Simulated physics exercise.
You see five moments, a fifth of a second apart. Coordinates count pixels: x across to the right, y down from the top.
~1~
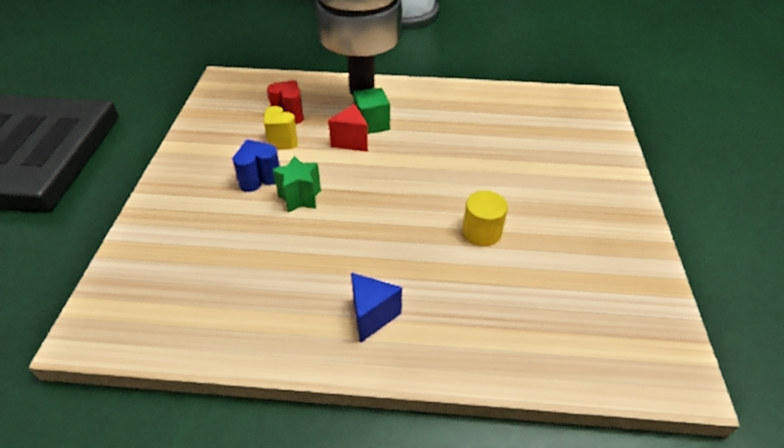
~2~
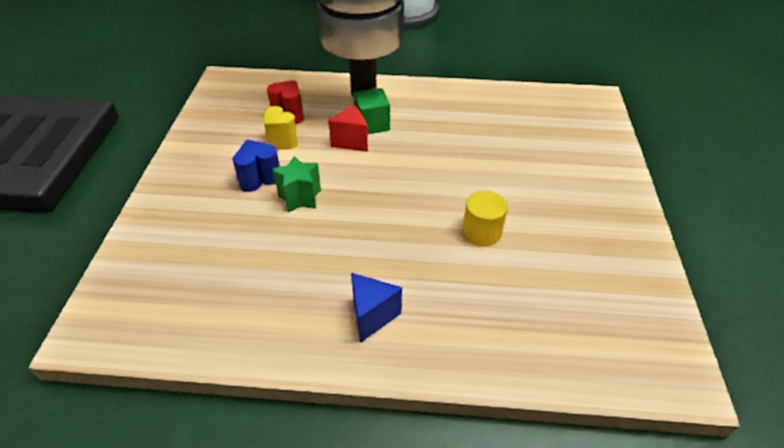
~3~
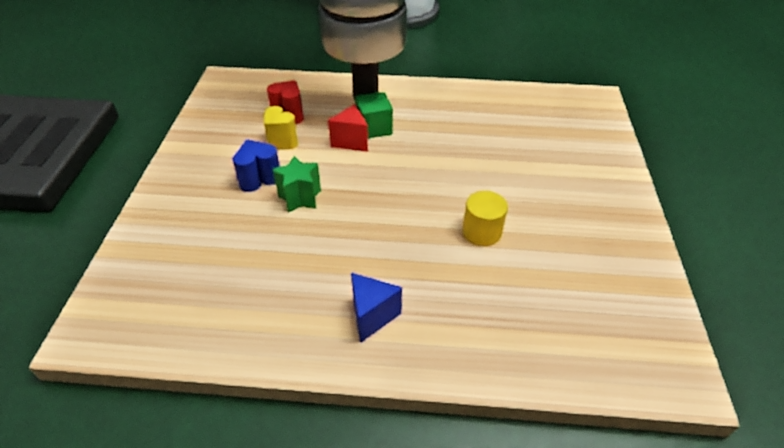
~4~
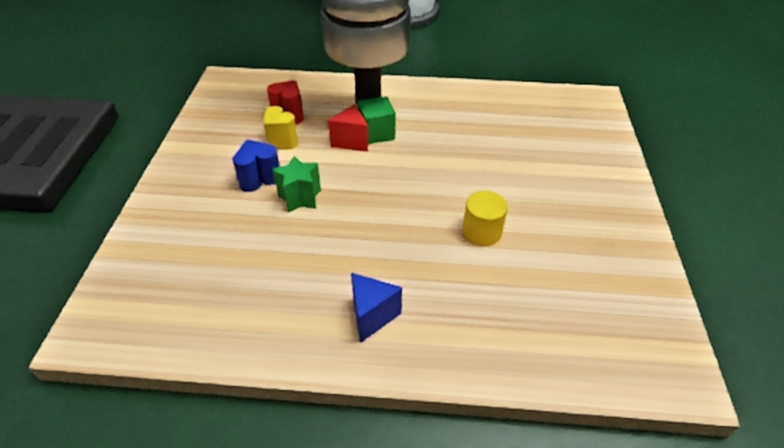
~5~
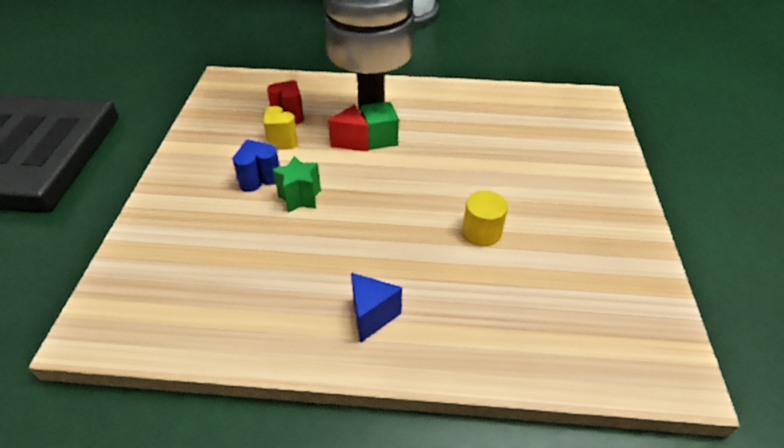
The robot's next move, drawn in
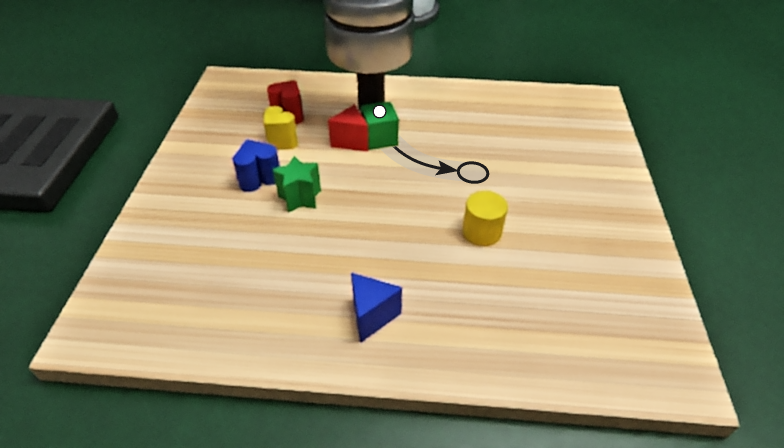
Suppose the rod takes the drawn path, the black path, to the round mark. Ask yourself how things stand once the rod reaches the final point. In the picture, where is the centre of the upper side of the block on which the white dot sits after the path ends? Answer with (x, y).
Just about (405, 153).
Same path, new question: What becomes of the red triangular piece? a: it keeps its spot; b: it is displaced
That would be a.
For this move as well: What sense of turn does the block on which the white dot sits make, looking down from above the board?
The sense of turning is clockwise.
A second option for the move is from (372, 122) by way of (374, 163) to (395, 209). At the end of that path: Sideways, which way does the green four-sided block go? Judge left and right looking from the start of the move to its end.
The left-hand side.
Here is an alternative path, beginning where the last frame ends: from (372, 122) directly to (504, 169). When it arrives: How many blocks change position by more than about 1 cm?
Number moved: 1.
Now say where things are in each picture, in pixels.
In the first picture, rod tip (362, 92); block tops, red triangular piece (350, 116); green four-sided block (371, 97).
In the second picture, rod (364, 95); blocks unchanged.
In the third picture, rod (366, 99); green four-sided block (374, 101).
In the fourth picture, rod (369, 103); green four-sided block (376, 106).
In the fifth picture, rod (372, 108); red triangular piece (350, 116); green four-sided block (380, 112).
Path on the board, from (372, 122) via (393, 145) and (427, 165), ending at (473, 172); the dot is on the green four-sided block.
What follows on the original path. One third of the way, rod (393, 132); green four-sided block (396, 138), turned 20° clockwise.
Two thirds of the way, rod (428, 151); green four-sided block (405, 153), turned 45° clockwise.
At the end, rod (475, 158); red triangular piece in place; green four-sided block (405, 153), turned 45° clockwise.
